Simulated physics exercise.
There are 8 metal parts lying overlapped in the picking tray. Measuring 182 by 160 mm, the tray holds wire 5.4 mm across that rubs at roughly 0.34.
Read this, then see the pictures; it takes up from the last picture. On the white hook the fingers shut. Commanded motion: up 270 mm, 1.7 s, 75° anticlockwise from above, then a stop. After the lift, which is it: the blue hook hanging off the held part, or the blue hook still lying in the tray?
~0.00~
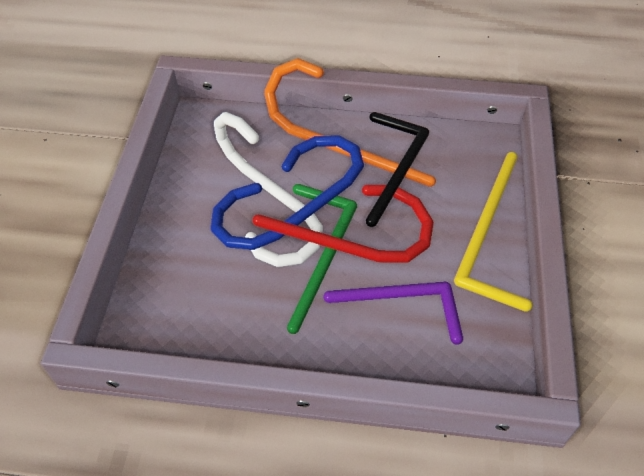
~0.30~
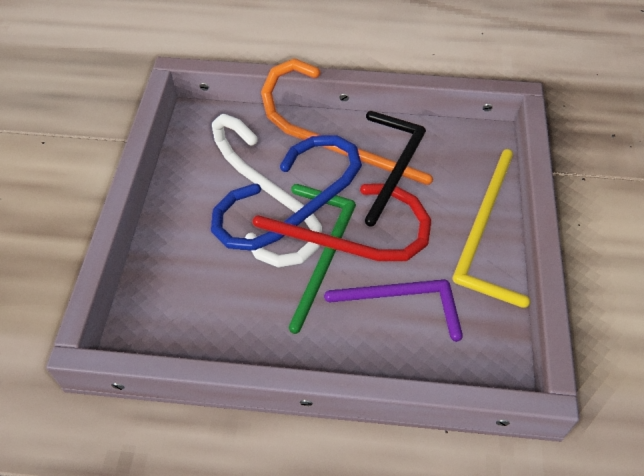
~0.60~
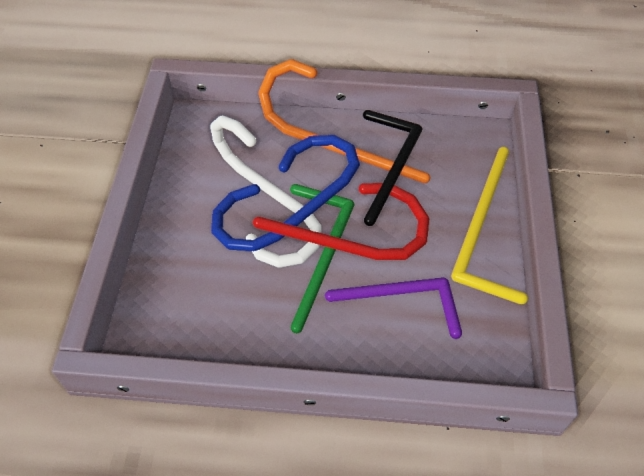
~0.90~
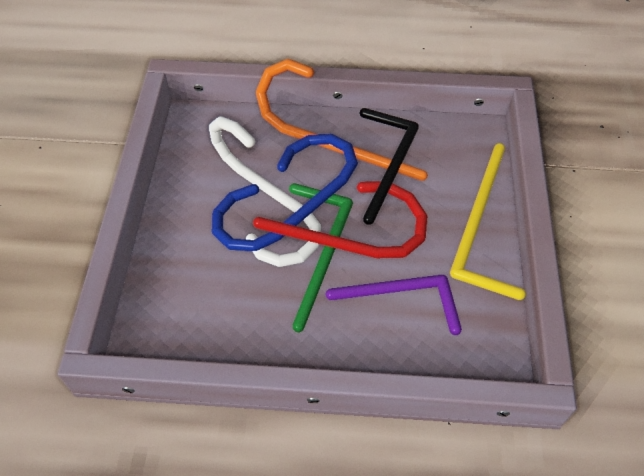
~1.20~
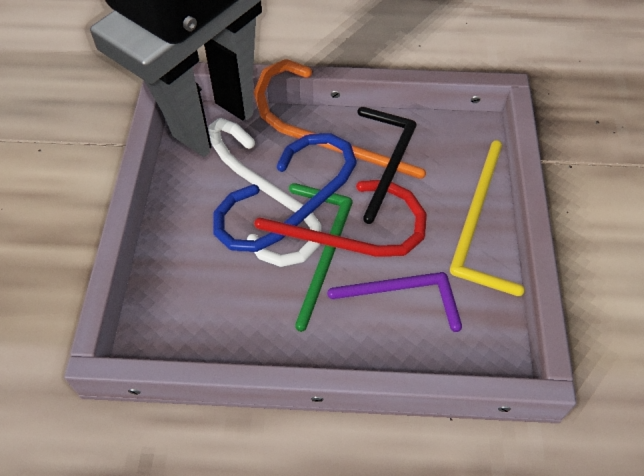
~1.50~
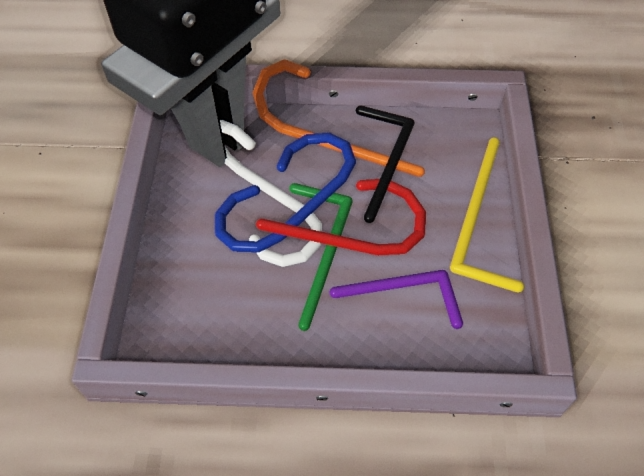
Hitches a ride.
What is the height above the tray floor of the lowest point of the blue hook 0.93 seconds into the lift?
I'd put it near 130 mm up.
After 2.01 s, lowest point more than 20 mm over the tray floor, white hook 58 mm, blue hook 29 mm.
After 2.43 s, lowest point more than 20 mm over the tray floor, white hook 159 mm, blue hook 129 mm.
After 3.20 s, lowest point more than 20 mm over the tray floor, white hook 273 mm, blue hook 242 mm.
End, hanging white hook 273 mm, blue hook 241 mm; the other 6 are down.
